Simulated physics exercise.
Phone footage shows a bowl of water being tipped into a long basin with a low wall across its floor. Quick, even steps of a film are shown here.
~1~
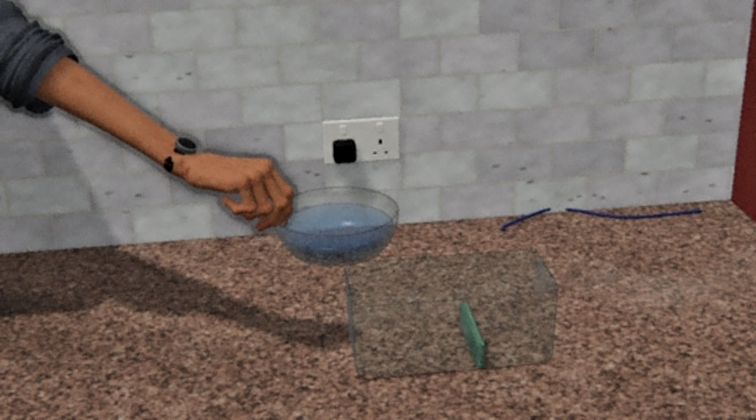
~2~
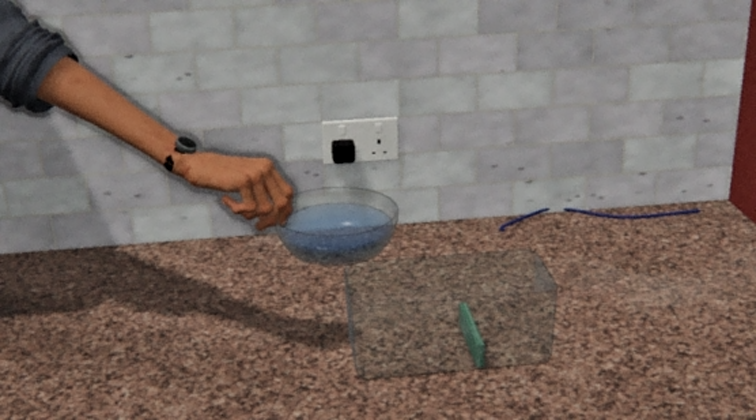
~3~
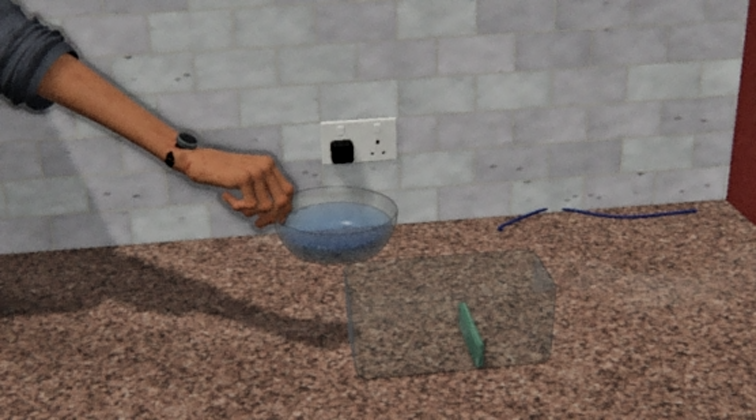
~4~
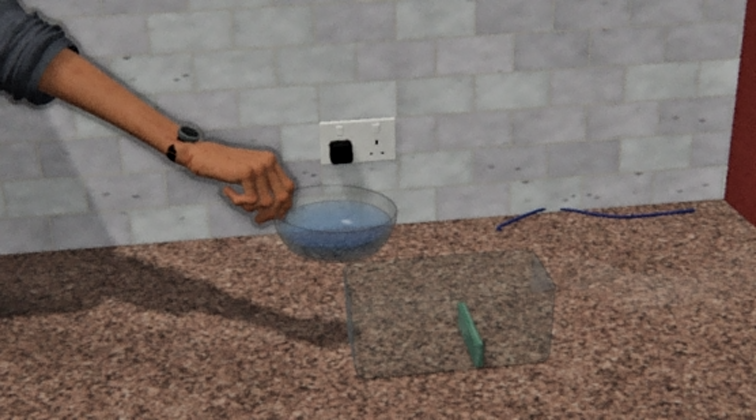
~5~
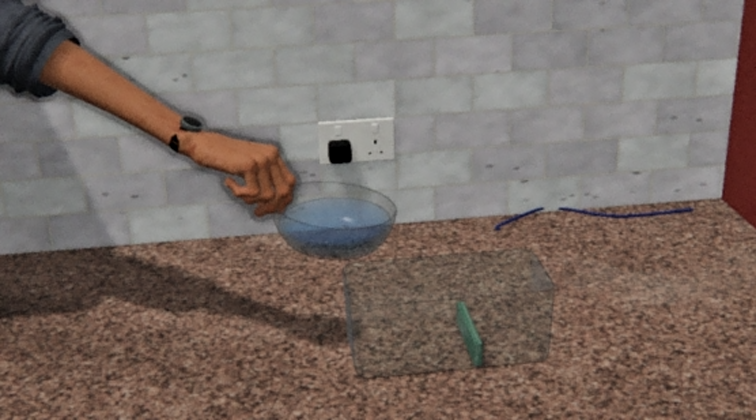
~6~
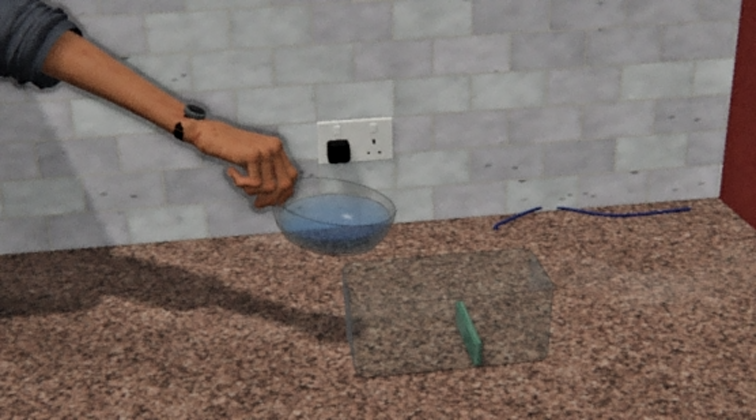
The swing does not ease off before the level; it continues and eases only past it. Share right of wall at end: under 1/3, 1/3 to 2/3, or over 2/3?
1/3 to 2/3.
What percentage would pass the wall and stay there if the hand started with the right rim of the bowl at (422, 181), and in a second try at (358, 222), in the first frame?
In order, roughly 70 percent and 10 percent.
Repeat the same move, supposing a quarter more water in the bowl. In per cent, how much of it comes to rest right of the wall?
It should come out close to 45 per cent.
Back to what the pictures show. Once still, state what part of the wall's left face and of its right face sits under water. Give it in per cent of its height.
Left 40 %, right 70 %.
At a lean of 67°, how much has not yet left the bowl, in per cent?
I'd reckon near 50 percent is still held at that tilt.
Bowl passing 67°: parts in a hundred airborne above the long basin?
Around 45 %.
A moment on, the bowl is tipped part way and 52 per cent is still to pour, 5 is left of the wall and 0 right of it.
Next, the bowl is tipped on its side and 3 per cent is still to pour, 24 is left of the wall and 56 right of it.
Then the bowl is tipped on its side and 0 per cent is still to pour, 47 is left of the wall and 51 right of it.
Later the bowl is tipped on its side and 0 per cent is still to pour, 50 is left of the wall and 49 right of it.
Finally, 50 per cent lies left of the wall, 48 right of it and 2 outside.
